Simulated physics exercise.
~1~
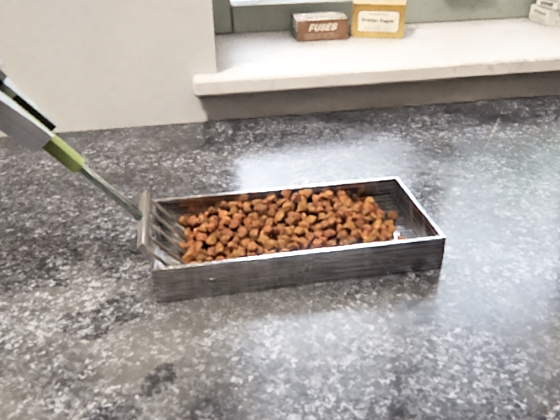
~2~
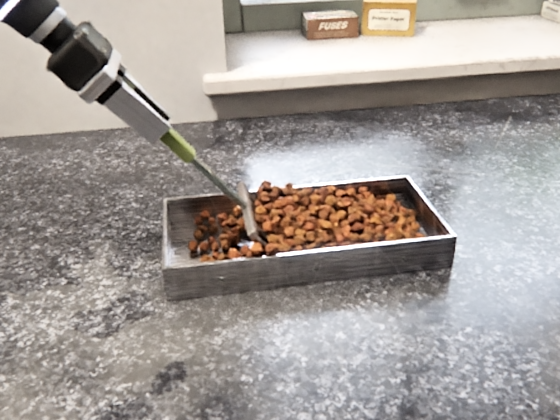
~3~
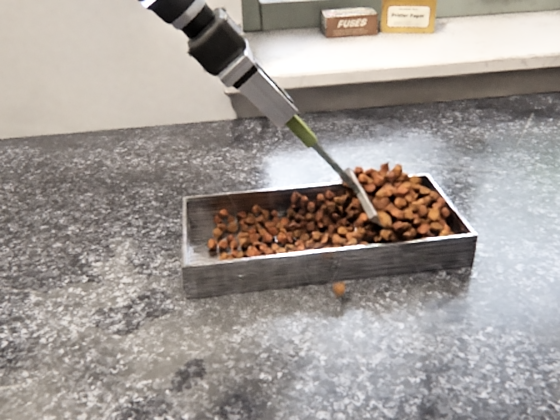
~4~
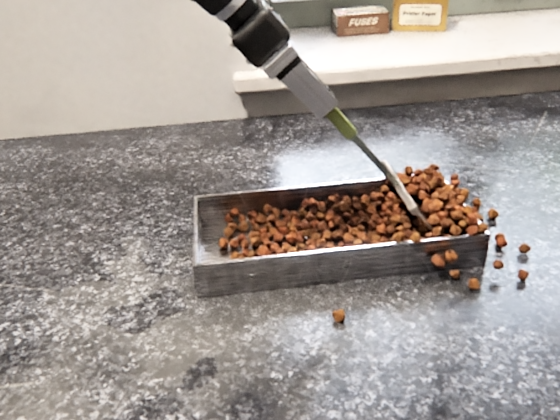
Robot arm dragging a comb rightward through brown pet food pellets in a metal trough, heaping them and spilling some onto the counter.
